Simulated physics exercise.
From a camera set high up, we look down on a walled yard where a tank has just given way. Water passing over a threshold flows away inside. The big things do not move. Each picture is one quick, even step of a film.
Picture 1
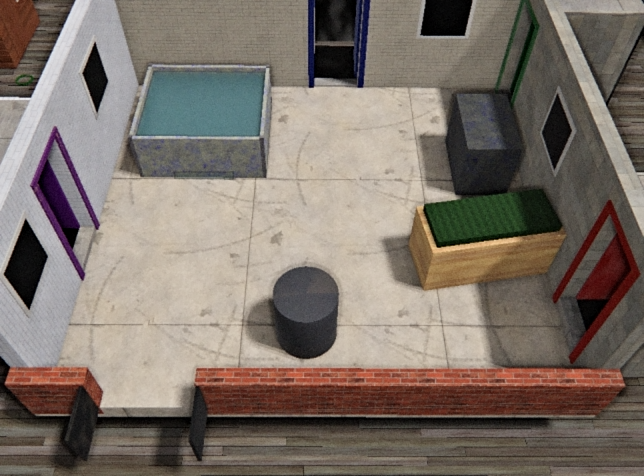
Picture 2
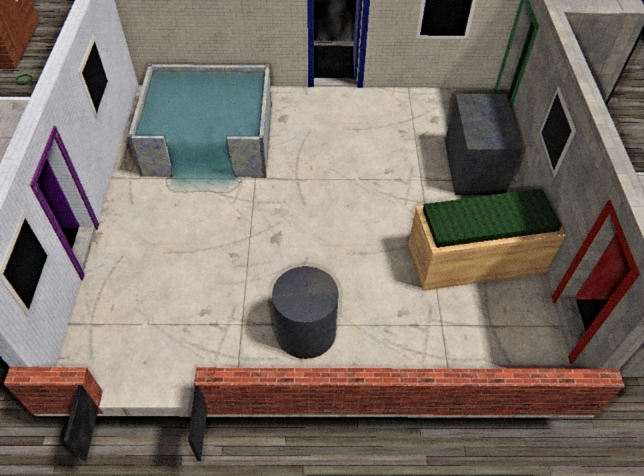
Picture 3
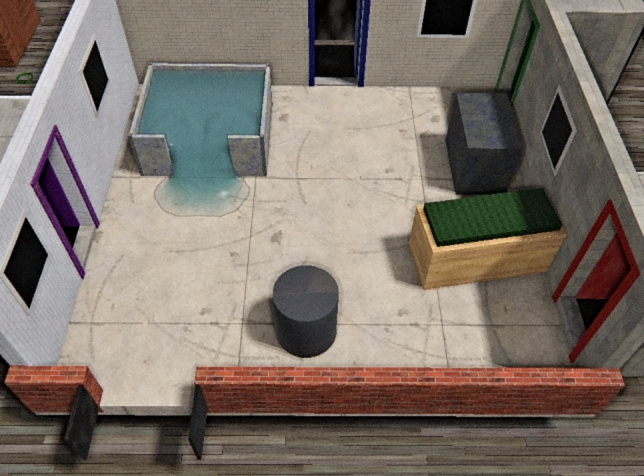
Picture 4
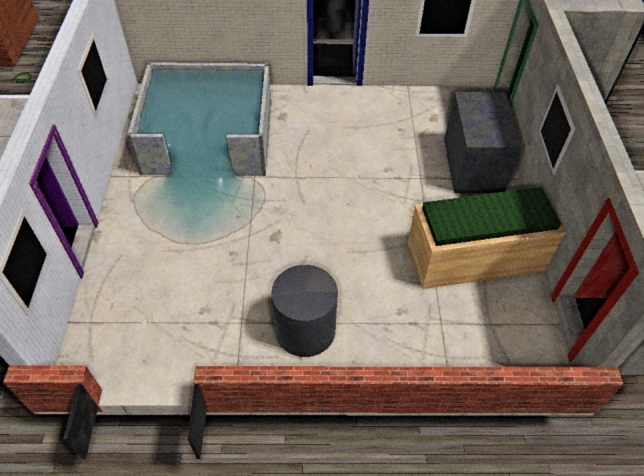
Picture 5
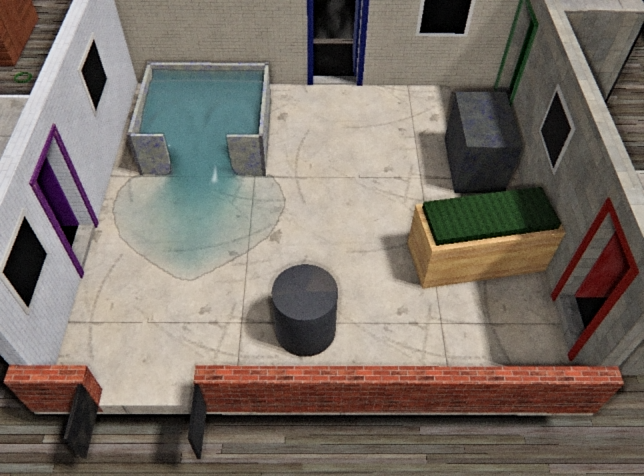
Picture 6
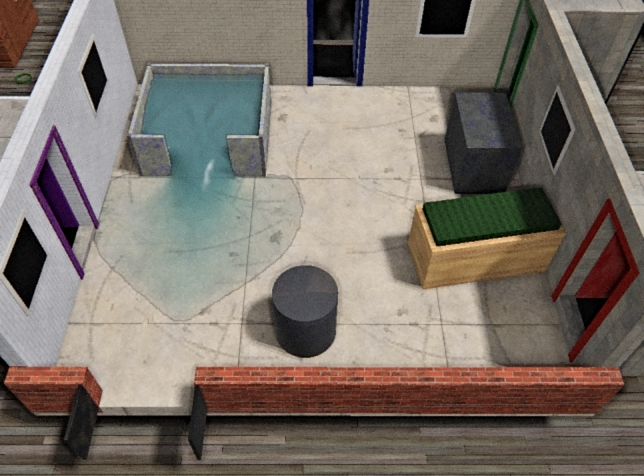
Water pours through a gap in the tank's front wall and spreads across the yard floor.
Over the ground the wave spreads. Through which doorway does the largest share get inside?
The purple doorway.
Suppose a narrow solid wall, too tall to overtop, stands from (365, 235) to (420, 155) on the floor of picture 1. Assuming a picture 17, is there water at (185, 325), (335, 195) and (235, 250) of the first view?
One by one: Submerged, unwetted, submerged.
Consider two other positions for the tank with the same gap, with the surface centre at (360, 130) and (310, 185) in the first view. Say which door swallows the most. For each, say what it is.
Taking them in turn, I'd say the door marked red and then the door marked red.
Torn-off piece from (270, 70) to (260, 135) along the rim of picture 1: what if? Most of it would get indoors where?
Most of it gets in at the door marked green.
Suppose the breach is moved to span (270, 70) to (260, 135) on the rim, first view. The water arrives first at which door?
First comes the blue-painted one.
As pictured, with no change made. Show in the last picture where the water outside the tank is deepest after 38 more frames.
At about (564, 333).
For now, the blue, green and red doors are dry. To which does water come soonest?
First comes the red door.
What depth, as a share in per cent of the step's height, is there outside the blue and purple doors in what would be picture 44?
Near 0 and 90 in a hundred.
A moment on, water covers 35 % of the floor; green door not reached, blue door not reached, purple door wet at the sill, nothing in, red door not reached.
Next, water covers 40 % of the floor; green door not reached, blue door not reached, purple door some in, red door not reached.
Then, water covers 50 % of the floor; green door not reached, blue door not reached, purple door some in, red door wet at the sill, nothing in.
Later, water covers 55 % of the floor; green door not reached, blue door not reached, purple door some in, red door wet at the sill, nothing in.
In the end, water covers 75 % of the floor; green door wet at the sill, nothing in, blue door not reached, purple door some in, red door wet at the sill, nothing in; the purple door has let in the most.
